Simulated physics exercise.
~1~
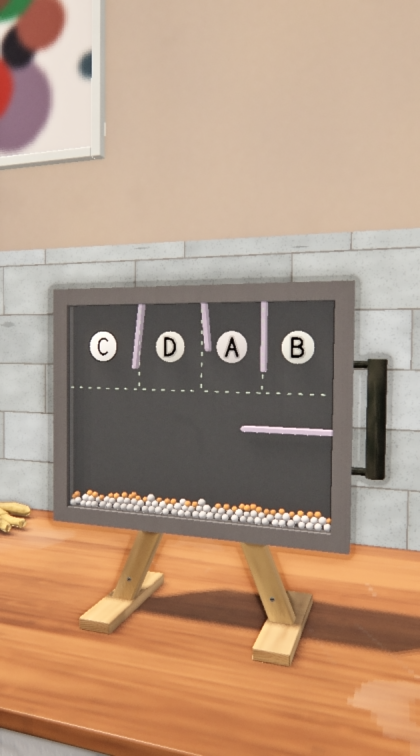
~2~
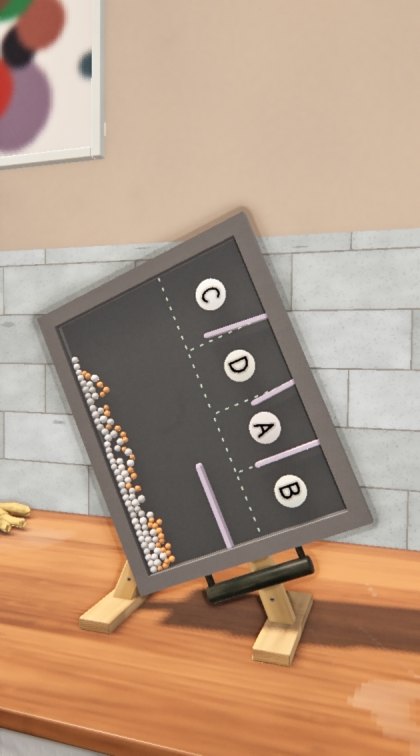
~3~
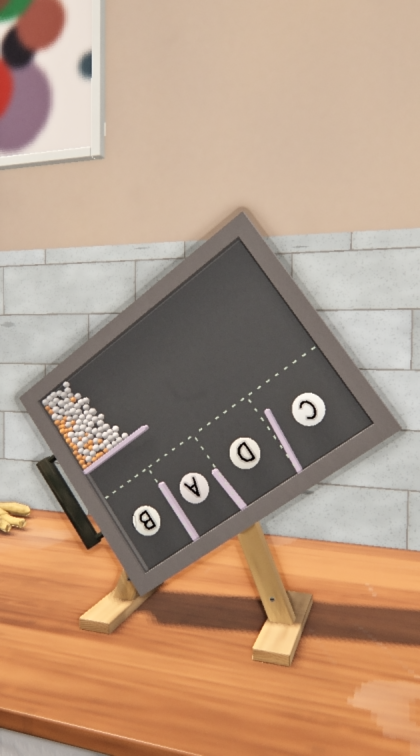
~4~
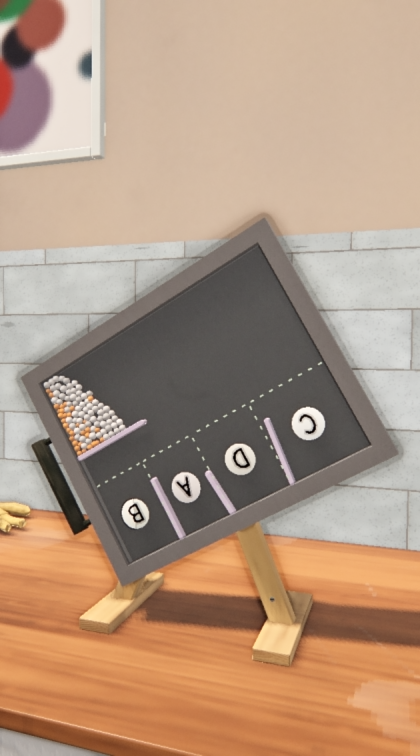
A grey-framed, dark-faced case of small white and orange beads stands on wooden feet on an orange-brown wooden counter, before a grey tiled wall, seen by a still camera. Pockets marked C, D, A and B line its top, with pale lilac bars between them and another bar lower right, while the beads lie along the bottom. The case turns clockwise, and the beads gather along its lower left side. It tips further until the letters are upside down and the beads heap on the lone bar at left. It finishes tilted, the heap still there and all four pockets empty.
